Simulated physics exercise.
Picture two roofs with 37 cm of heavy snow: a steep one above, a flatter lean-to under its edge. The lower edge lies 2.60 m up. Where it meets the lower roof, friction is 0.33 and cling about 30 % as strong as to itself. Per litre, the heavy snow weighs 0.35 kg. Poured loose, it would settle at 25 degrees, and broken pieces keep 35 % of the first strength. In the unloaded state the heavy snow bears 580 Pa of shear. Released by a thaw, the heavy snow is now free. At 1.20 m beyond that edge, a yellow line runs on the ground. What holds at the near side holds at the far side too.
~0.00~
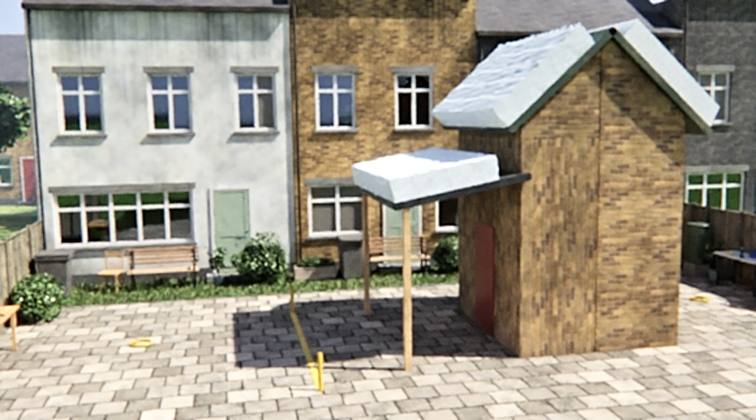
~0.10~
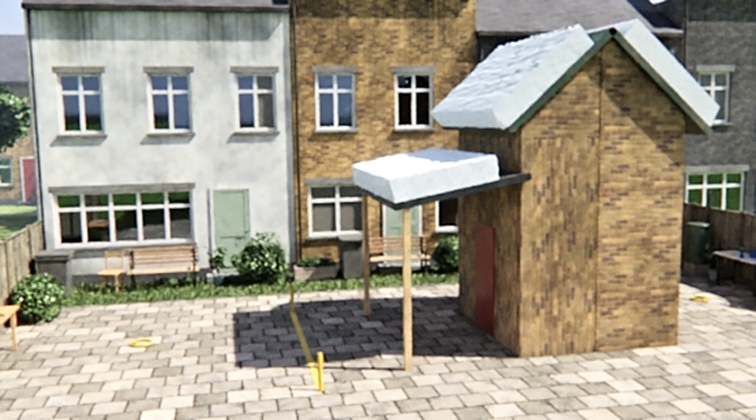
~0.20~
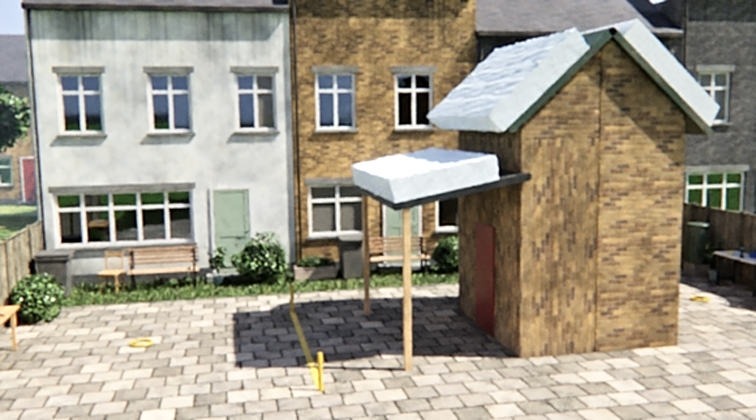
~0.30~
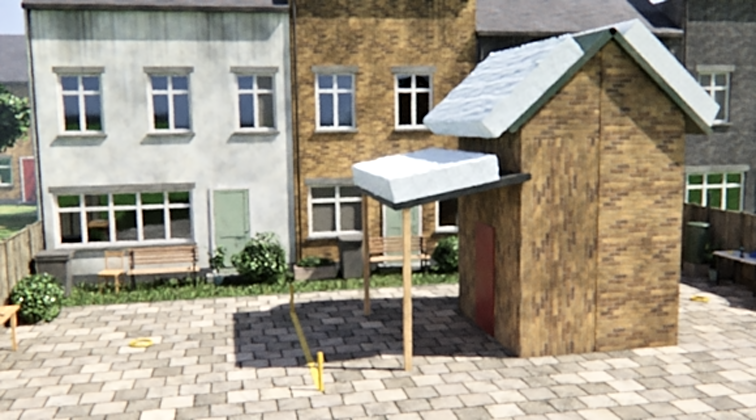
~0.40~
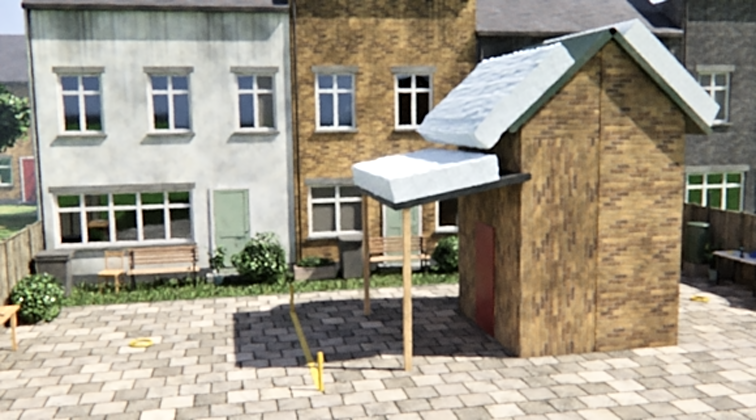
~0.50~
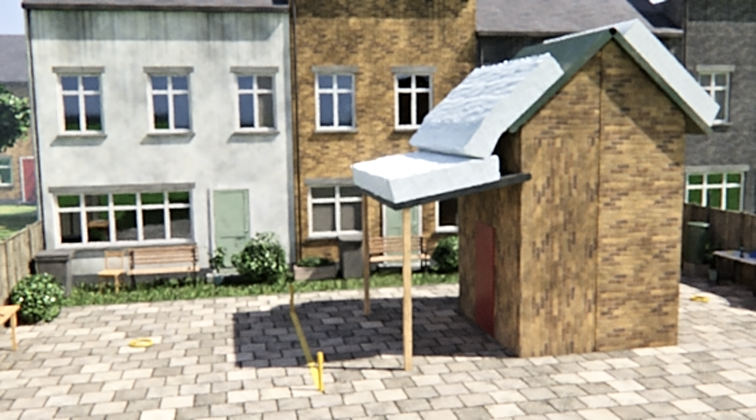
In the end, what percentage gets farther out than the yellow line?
About 23 %.
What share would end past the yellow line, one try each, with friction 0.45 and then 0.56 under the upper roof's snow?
First some 7 %, after that some 2 %.
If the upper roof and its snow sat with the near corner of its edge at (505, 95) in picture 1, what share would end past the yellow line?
About 45 per cent.
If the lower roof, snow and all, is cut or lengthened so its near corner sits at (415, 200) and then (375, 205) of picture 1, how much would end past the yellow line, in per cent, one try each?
In that order: 30 %, 16 %.
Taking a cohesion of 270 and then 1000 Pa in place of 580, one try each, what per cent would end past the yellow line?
In turn about 35 %, 7 %.
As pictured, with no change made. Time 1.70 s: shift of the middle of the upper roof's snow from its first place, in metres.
Roughly 2.6 m.
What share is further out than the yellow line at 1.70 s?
About 2 %.
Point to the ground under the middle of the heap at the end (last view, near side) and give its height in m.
It sits close to (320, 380), some 0.4 m high.
After 1.05 s, none is below the lower edge and 0 % is past the line.
After 1.70 s, 32 % is below the lower edge and 2 % is past the line.
After 2.35 s, 47 % is below the lower edge and 22 % is past the line.
After 3.00 s, 47 % is below the lower edge and 23 % is past the line.
After 3.30 s, 47 % is below the lower edge and 23 % is past the line.
